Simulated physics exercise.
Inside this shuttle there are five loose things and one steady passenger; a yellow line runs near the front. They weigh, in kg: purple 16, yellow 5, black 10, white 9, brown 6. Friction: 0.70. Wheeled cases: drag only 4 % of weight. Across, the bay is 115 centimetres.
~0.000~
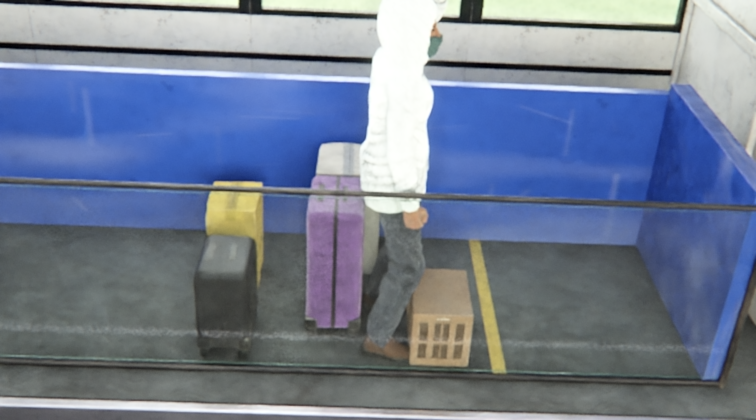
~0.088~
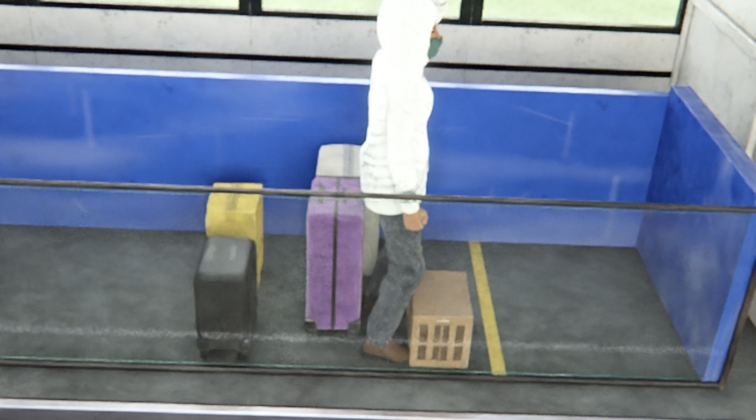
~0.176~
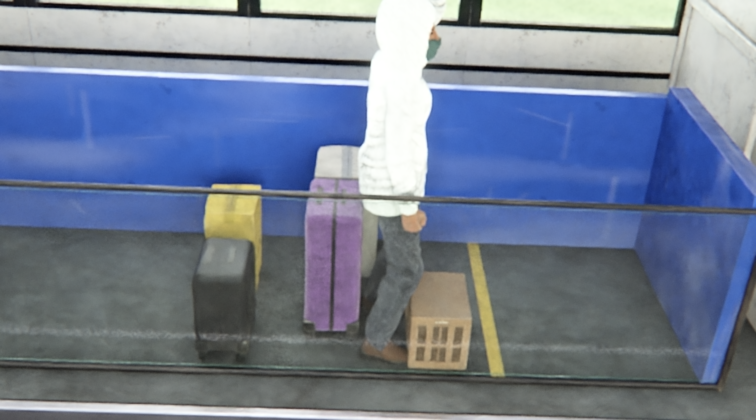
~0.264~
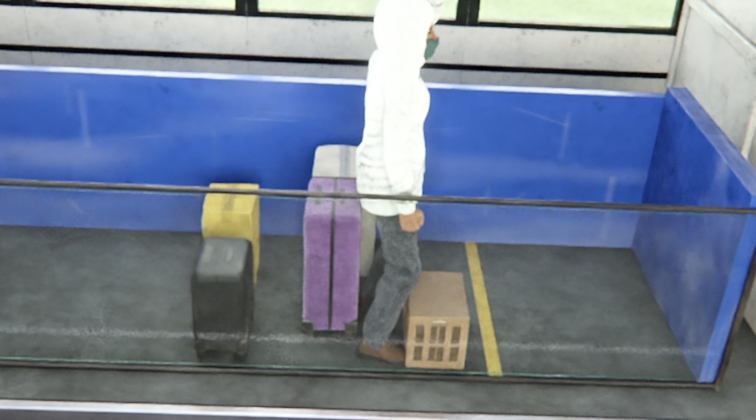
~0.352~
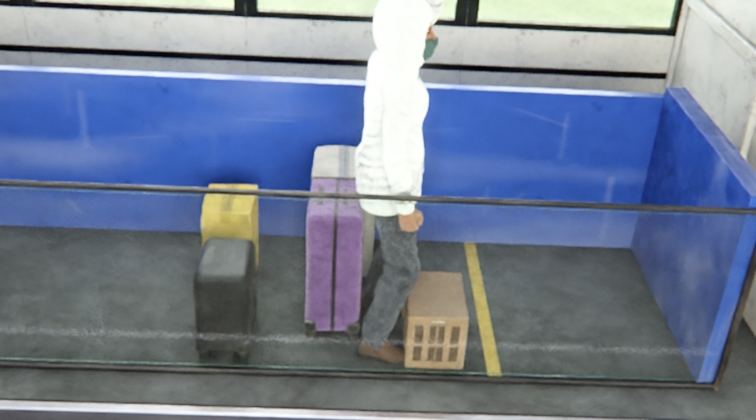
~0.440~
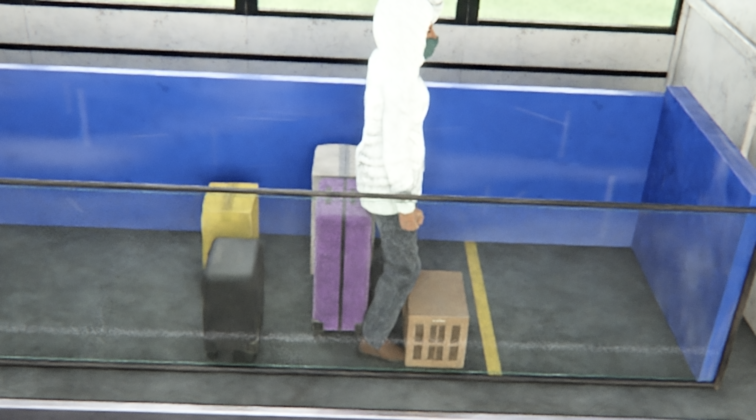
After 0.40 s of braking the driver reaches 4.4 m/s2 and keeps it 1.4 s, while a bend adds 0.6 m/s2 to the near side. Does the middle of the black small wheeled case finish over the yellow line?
No.
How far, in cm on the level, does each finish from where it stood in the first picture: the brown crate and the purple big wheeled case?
Shift: Brown crate 0; purple big wheeled case 10.
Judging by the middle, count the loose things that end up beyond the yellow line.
That would be 0 of them.
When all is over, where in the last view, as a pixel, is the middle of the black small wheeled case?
Close to (296, 304).
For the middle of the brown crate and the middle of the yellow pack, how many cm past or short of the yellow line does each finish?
Brown crate short by 30, yellow pack short by 120.
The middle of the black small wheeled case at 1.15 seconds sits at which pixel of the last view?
About (296, 304).
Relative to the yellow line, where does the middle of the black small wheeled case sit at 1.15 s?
Measured short of the mark: Approx. 90 cm.
After 0.75 s the black small wheeled case is 90 cm short of the yellow line, tilted 0°, near (294, 305) in the last picture's view.
After 1.15 s the black small wheeled case is 89 cm short of the yellow line, tilted 0°, near (296, 304) in the last picture's view.
After 1.65 s the black small wheeled case is 89 cm short of the yellow line, tilted 0°, near (296, 304) in the last picture's view.
When all is still (2.5 s), purple big wheeled case stops short of the yellow line; yellow pack stops short of the yellow line; black small wheeled case stops short of the yellow line; white tall bag stops short of the yellow line; brown crate stops short of the yellow line.
